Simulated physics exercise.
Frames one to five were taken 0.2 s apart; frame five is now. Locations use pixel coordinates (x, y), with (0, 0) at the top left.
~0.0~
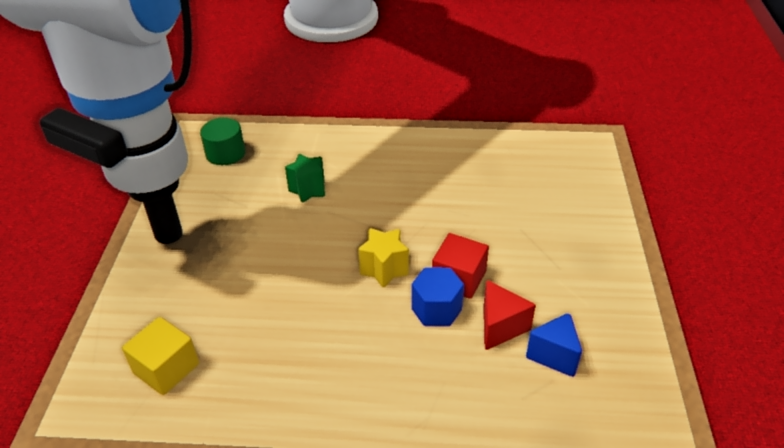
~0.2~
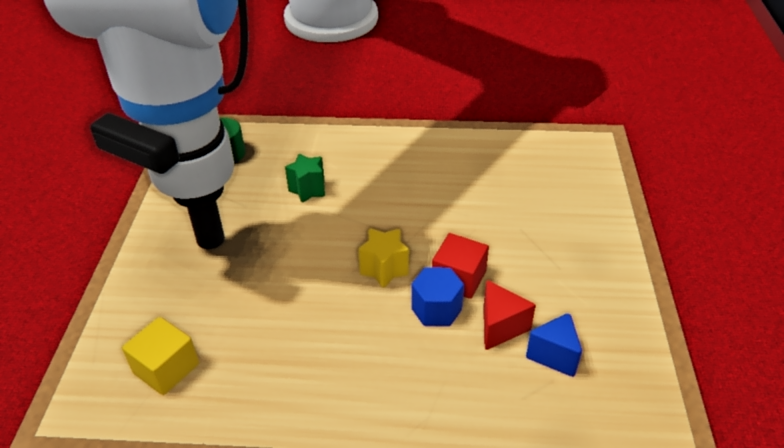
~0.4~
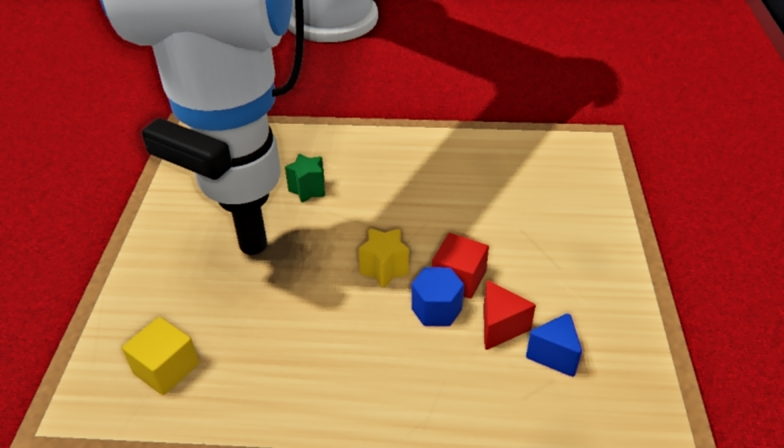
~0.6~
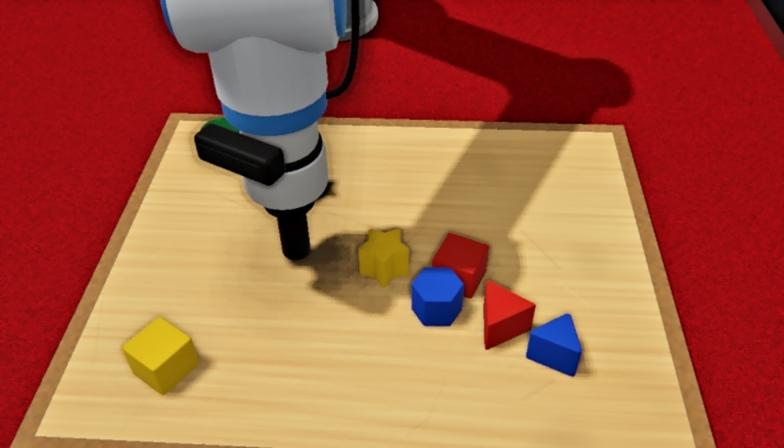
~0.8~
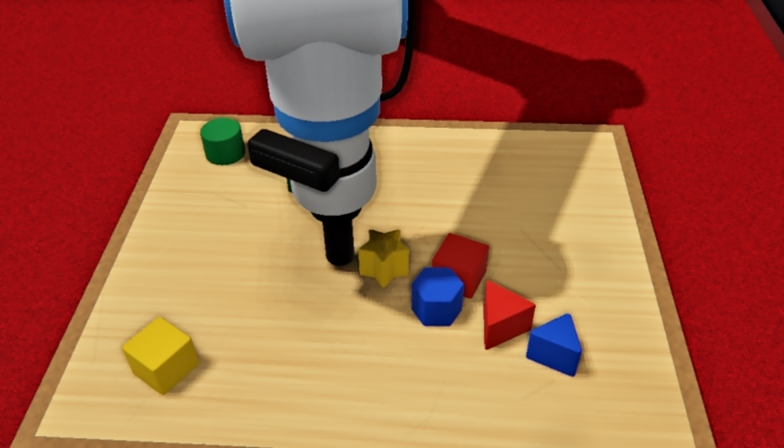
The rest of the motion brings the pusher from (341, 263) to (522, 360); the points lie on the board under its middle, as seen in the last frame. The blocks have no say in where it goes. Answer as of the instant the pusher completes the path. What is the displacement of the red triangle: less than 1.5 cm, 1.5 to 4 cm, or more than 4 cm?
The answer here is over 4 cm.
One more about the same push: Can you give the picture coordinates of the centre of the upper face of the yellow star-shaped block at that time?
My prediction: (413, 246).
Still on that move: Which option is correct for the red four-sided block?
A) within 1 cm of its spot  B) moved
A
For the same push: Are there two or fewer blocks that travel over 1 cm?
Short answer: No.
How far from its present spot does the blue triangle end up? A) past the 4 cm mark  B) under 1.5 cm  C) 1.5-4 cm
The one that fits is C, 1.5-4 cm.
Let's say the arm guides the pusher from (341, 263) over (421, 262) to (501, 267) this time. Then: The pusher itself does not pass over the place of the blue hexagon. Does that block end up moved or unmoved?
That block moves.
What follows on the original path. One third of the way, pusher (397, 287); yellow star-shaped block (412, 246), turned 80° anticlockwise.
Two thirds of the way, pusher (457, 319); yellow star-shaped block (413, 246), turned 85° anticlockwise; blue hexagon (499, 303), turned 30° anticlockwise; red triangle (541, 308).
At the end, pusher (523, 352); yellow star-shaped block (413, 246), turned 85° anticlockwise; blue hexagon (557, 314), turned 75° anticlockwise; red four-sided block not moved; red triangle (601, 306); blue triangle (592, 342).
